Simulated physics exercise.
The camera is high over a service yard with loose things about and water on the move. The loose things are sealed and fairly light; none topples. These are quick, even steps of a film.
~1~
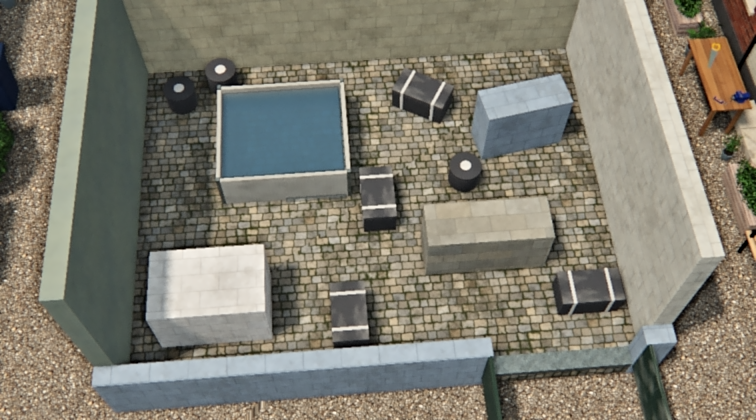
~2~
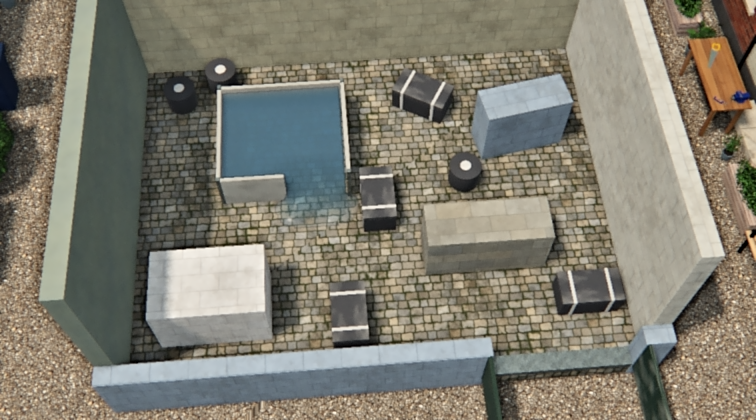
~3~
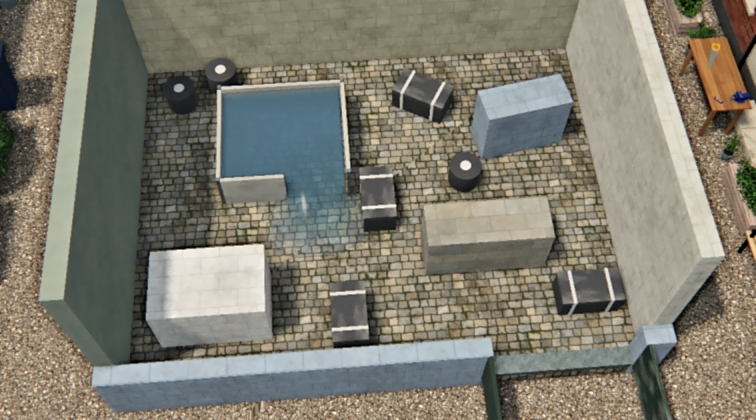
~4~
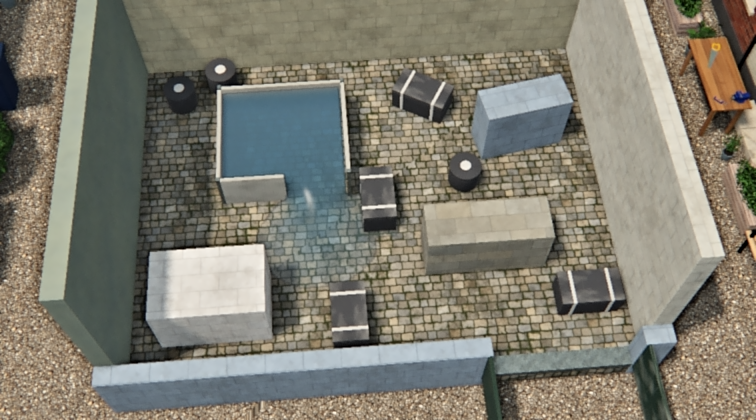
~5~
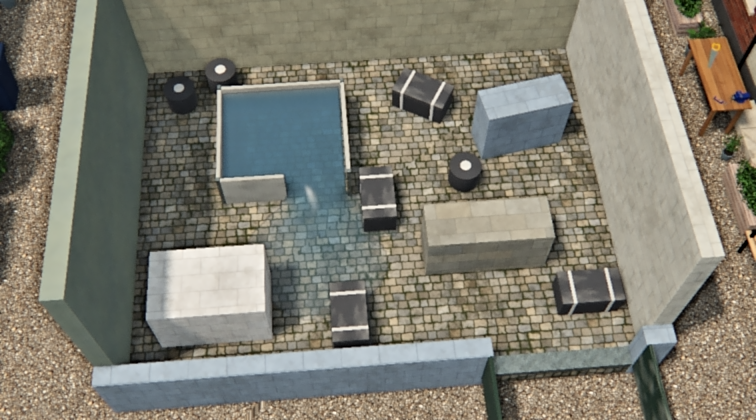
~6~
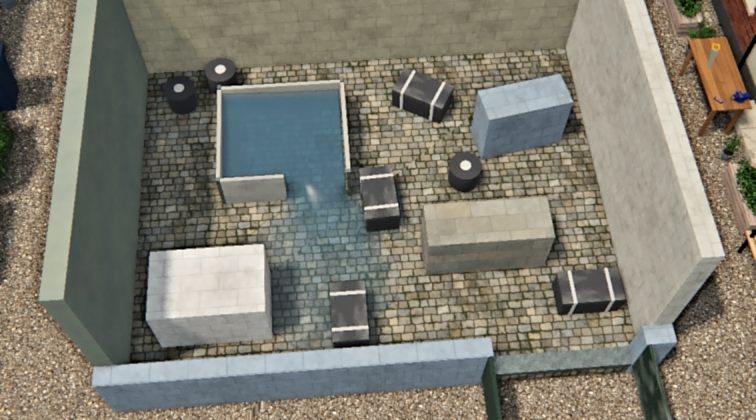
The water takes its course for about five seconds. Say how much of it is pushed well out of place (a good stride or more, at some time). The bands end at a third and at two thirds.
That comes to not even a third.
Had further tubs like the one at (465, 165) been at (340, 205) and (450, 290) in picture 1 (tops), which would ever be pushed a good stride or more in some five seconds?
One after the other: Shifted that much, shifted that much.
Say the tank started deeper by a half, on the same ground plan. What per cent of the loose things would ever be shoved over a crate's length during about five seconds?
Roughly 30 per cent.
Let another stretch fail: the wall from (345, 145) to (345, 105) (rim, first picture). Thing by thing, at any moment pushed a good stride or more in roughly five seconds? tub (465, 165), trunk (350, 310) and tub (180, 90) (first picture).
One after the other: Moved that far, not that far, less than that.
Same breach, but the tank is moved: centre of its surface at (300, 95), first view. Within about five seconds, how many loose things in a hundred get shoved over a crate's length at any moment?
Roughly 10 per cent.
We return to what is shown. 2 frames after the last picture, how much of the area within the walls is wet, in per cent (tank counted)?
Close to 25 %.
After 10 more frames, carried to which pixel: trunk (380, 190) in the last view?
Roughly at (405, 187).
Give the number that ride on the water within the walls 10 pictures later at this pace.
It comes to 1.
A moment on, 0 of 7 are well off their spots; 0 afloat.
Next, 0 of 7 are well off their spots; 1 afloat.
Later, 1 of 7 are well off their spots; 2 afloat.
In the end, 1 of 7 are well off their spots, and 1 have been at some point; 2 afloat.
